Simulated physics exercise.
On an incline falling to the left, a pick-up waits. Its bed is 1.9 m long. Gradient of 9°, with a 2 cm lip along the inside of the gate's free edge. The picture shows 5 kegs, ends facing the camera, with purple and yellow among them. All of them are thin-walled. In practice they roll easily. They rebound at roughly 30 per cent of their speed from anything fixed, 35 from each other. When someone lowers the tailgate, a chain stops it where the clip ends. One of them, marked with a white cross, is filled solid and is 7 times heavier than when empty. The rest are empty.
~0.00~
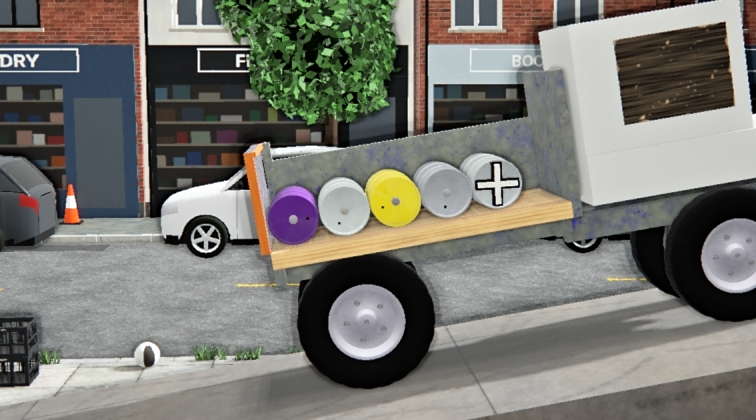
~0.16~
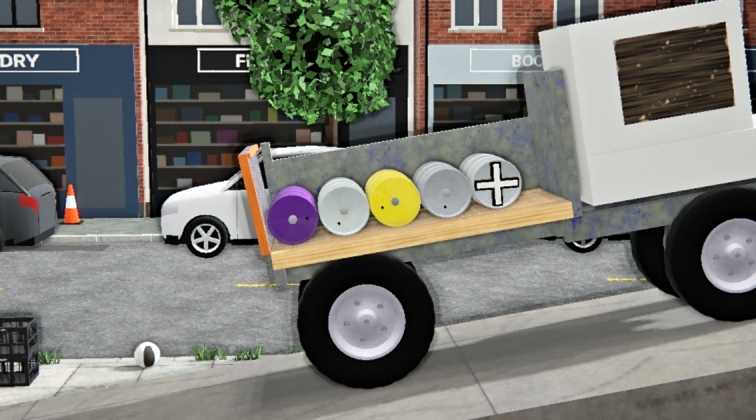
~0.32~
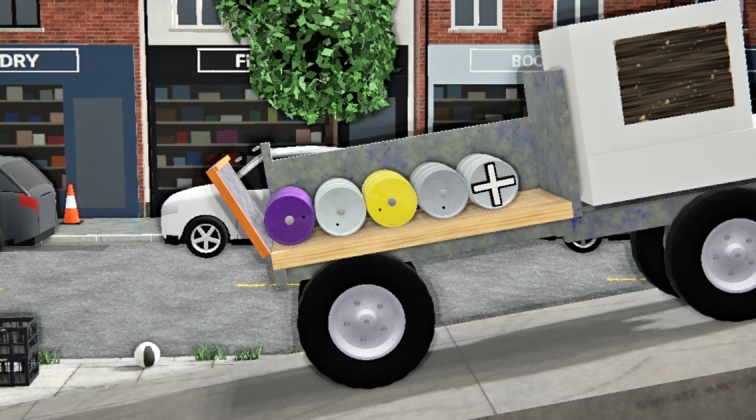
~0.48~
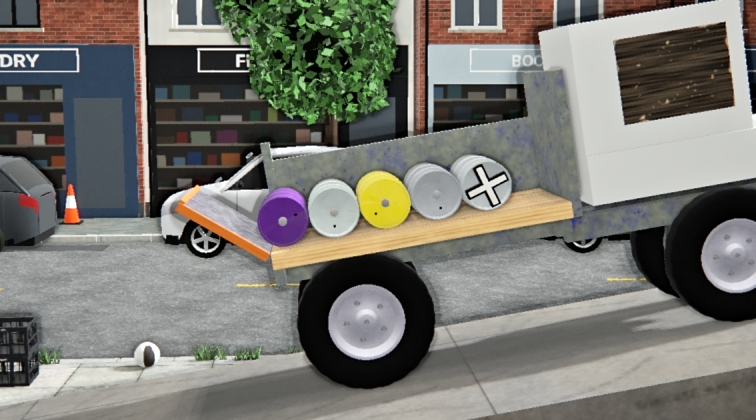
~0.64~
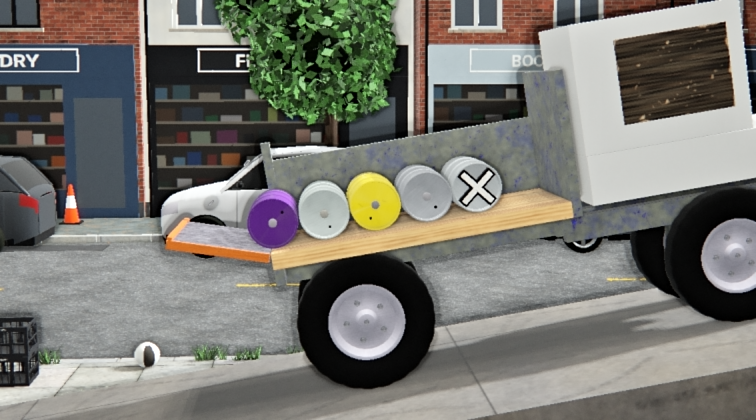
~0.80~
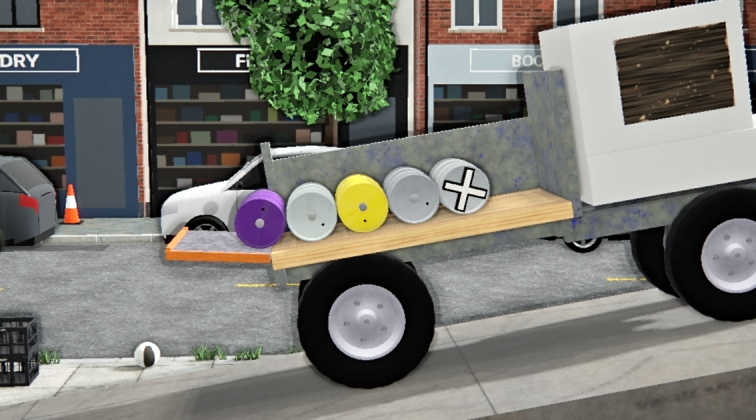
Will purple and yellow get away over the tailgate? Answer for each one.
The purple one falls out. Yellow falls out.
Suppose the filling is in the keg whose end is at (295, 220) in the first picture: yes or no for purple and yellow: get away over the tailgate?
Well, purple? No, it won't. Yellow? No, it won't.
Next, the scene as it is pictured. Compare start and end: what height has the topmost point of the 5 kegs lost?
Drop: Approx. 25 centimetres.
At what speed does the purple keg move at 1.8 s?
0.7 m/s, give or take.
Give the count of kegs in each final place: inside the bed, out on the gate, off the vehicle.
Final counts, in the order asked: 1, 0, 4.
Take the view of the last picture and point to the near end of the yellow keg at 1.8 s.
Roughly at (266, 224).
By 1.8 s, purple is dropping off the gate; yellow is on the gate, 5 cm past the hinge, rolling left; 1 gone off the back.
By 3.0 s, purple is out on the ground; yellow is dropping off the gate; 3 gone off the back.
Finally (10.9 s), purple is out on the ground; yellow is off the vehicle; 4 gone off the back.
